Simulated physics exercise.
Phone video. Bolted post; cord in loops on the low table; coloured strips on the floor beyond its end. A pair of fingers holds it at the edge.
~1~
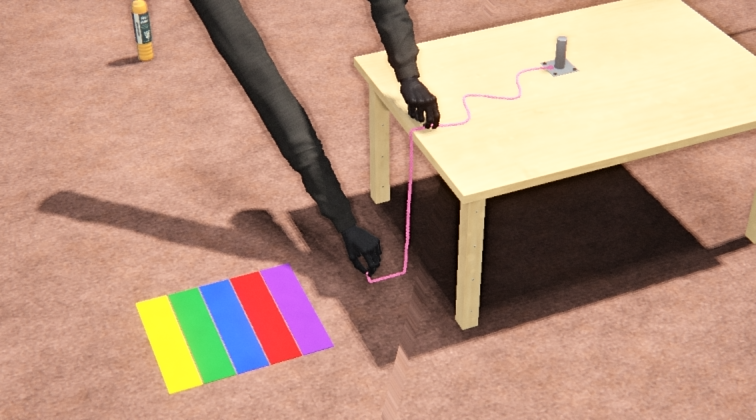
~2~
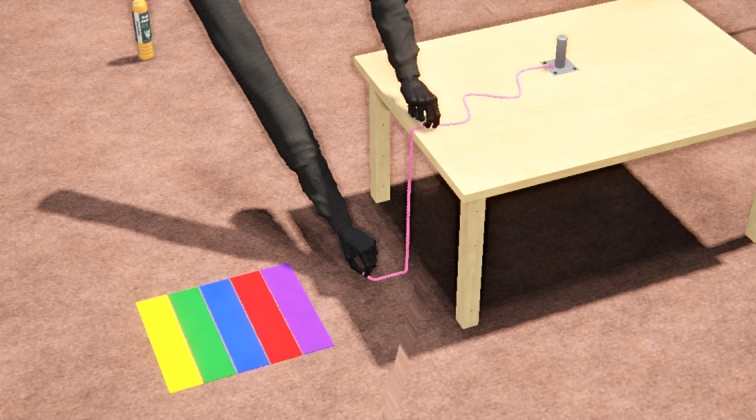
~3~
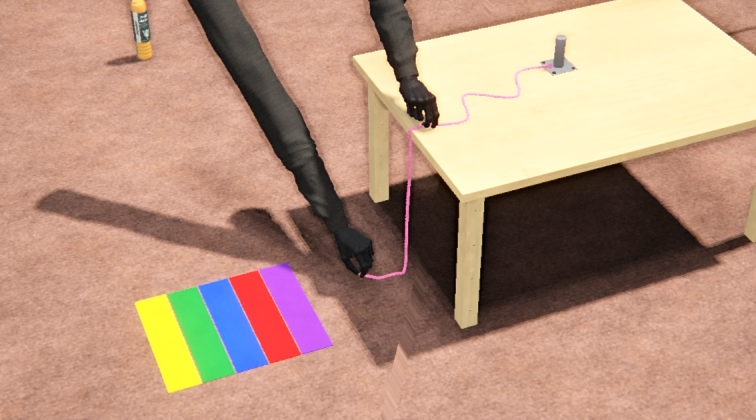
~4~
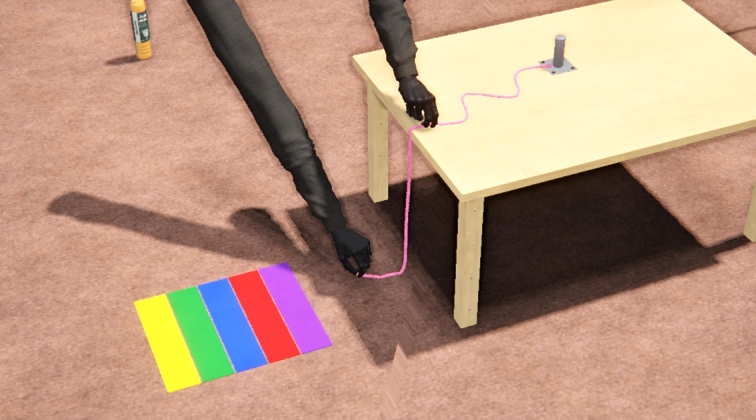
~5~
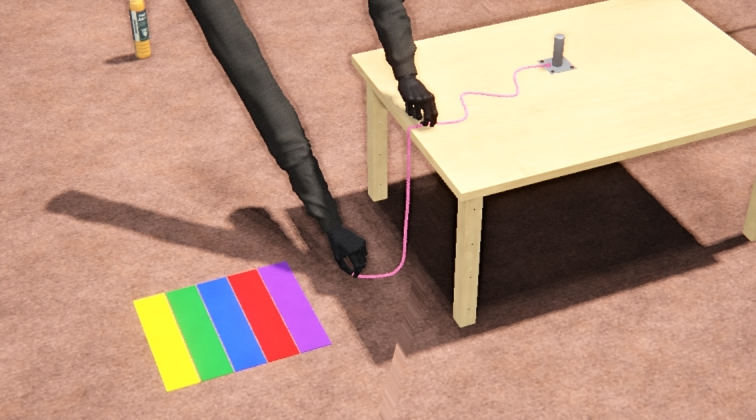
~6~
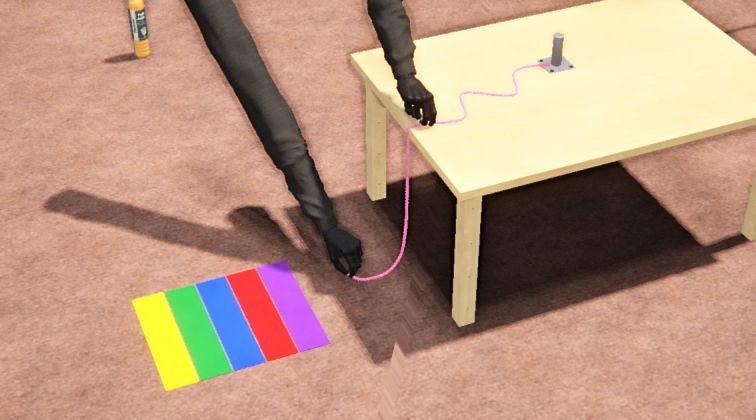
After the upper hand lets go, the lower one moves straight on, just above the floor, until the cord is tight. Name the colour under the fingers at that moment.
Green.
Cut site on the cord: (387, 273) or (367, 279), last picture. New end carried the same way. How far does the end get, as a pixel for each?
Around (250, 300) for the first cut and around (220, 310) for the second.
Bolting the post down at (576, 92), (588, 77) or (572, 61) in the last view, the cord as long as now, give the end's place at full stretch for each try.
In that order: (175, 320), (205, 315) and (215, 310).
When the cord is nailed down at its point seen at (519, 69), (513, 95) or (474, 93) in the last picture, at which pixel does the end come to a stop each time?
Try by try, around (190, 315), (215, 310) and (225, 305).
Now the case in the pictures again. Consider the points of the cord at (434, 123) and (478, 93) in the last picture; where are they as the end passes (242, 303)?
The first one ends up at (396, 152) and the second one at (455, 101).
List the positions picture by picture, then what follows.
End (368, 273); purple (311, 335); red (279, 344); blue (246, 353); green (213, 362); yellow (180, 372), in the first frame.
End (364, 274); cord through (523, 71) (499, 97) (469, 119) (412, 143) (408, 203) (407, 260), in the second frame.
End (360, 274), in the third frame.
End (357, 274); cord through (521, 70) (497, 97) (467, 118) (410, 142) (408, 202) (405, 259), in the fourth frame.
End (353, 274), in the fifth frame.
End (349, 274); cord through (519, 69) (495, 95) (465, 117) (408, 140) (407, 201) (399, 258), in the sixth frame.
A little later, end near (242, 303); over blue.
Next, end near (209, 312); over green.
When it is tight, end near (189, 318); over green. The green one.
